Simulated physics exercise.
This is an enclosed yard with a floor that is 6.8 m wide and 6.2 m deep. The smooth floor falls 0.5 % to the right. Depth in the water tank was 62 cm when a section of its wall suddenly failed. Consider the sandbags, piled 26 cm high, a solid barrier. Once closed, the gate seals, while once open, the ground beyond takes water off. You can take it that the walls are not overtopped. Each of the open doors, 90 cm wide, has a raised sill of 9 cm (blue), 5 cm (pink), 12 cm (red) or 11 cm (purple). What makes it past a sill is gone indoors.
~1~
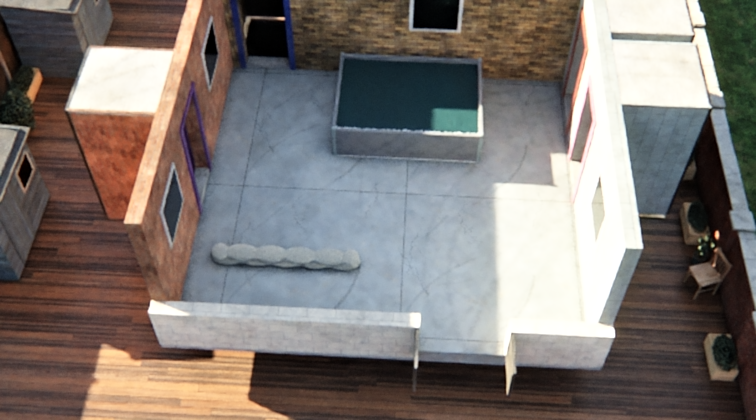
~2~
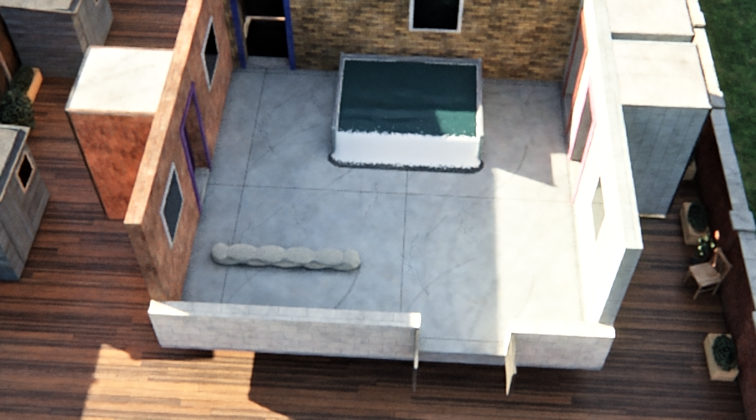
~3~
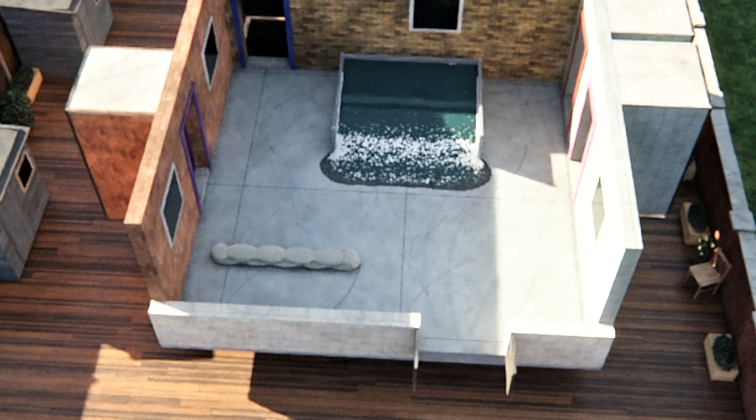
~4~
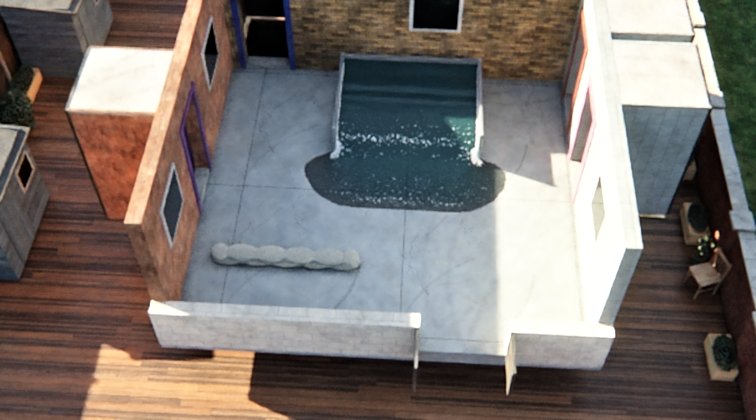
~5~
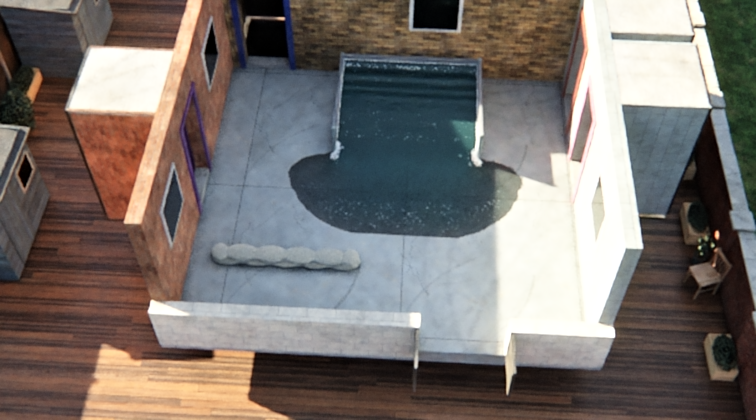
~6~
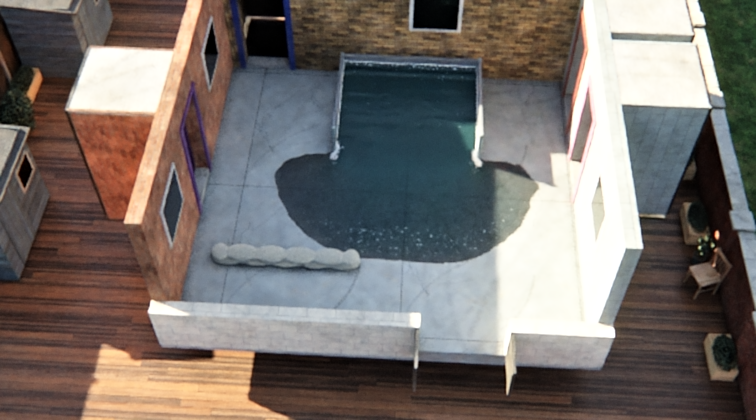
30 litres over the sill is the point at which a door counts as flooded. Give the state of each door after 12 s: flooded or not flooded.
At the end, at the blue door the amount will stay short of the limit. At the pink door the amount will stay short of the limit. At the red door the amount will stay short of the limit. At the purple door the amount will stay short of the limit.
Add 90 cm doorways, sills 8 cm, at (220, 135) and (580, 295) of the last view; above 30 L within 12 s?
In that order: Not over, above.
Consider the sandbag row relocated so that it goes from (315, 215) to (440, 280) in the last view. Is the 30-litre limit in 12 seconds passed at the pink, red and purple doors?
Note - pink: Limit exceeded; red: Limit held; purple: Limit held.
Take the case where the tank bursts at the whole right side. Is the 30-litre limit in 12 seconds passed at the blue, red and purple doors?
For blue, too little; for red, too much; for purple, too little.
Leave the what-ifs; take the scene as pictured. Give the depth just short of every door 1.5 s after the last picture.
Depths in cm: Blue 0, pink 2, red 0, purple 0.
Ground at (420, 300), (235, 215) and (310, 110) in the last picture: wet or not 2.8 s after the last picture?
First spot submerged, second submerged, third not yet wet.
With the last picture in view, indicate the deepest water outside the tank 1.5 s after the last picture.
Spot: Approx. (395, 326).
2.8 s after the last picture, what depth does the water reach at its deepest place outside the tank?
Max around 24 cm.
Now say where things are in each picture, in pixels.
The water tank at (409, 96) is whole and still, 62 cm deep, in the first frame.
The front is at (332, 155), 1.4 m from the gap at (406, 149); 0.5 m2 of floor is under water; 62 cm left at the back of the water tank, in the second frame.
Water pours out at (406, 150) and has run 1.6 m, to (324, 165); typically 11 cm deep outside, 62 cm at the water tank's back, in the third frame.
The front is at (497, 188), 1.8 m from the gap at (406, 151); 3.6 m2 of floor is under water; 61 cm left at the back of the water tank, in the fourth frame.
Water pours out at (406, 151) and has run 2.2 m, to (505, 209); typically 8 cm deep outside, 55 cm at the water tank's back, in the fifth frame.
The front is at (479, 250), 2.5 m from the gap at (406, 151); 8.0 m2 of floor is under water; 52 cm left at the back of the water tank, in the sixth frame.
Then, 0.7 s after the last picture water covers 45 % of the floor and is deepest (35 cm) near (384, 335); blue door not reached, pink door not reached, red door not reached, purple door not reached.
Then, 1.5 s after the last picture water covers 55 % of the floor and is deepest (37 cm) near (395, 326); blue door not reached, pink door 2 cm at the sill, 0 L in, red door not reached, purple door not reached.
Then, 2.8 s after the last picture water covers 65 % of the floor and is deepest (24 cm) near (495, 341); blue door not reached, pink door 2 cm at the sill, 0 L in, red door not reached, purple door 13 cm at the sill, 2 L in.
Then, 6.3 s after the last picture water covers 95 % of the floor and is deepest (16 cm) near (362, 334); blue door 8 cm at the sill, 0 L in, pink door 6 cm at the sill, 0 L in, red door 3 cm at the sill, 0 L in, purple door 6 cm at the sill, 7 L in.
Then, 11.3 s after the last picture water covers 95 % of the floor and is deepest (12 cm) near (566, 162); blue door 6 cm at the sill, 1 L in, pink door 7 cm at the sill, 5 L in, red door 10 cm at the sill, 0 L in, purple door 3 cm at the sill, 7 L in.
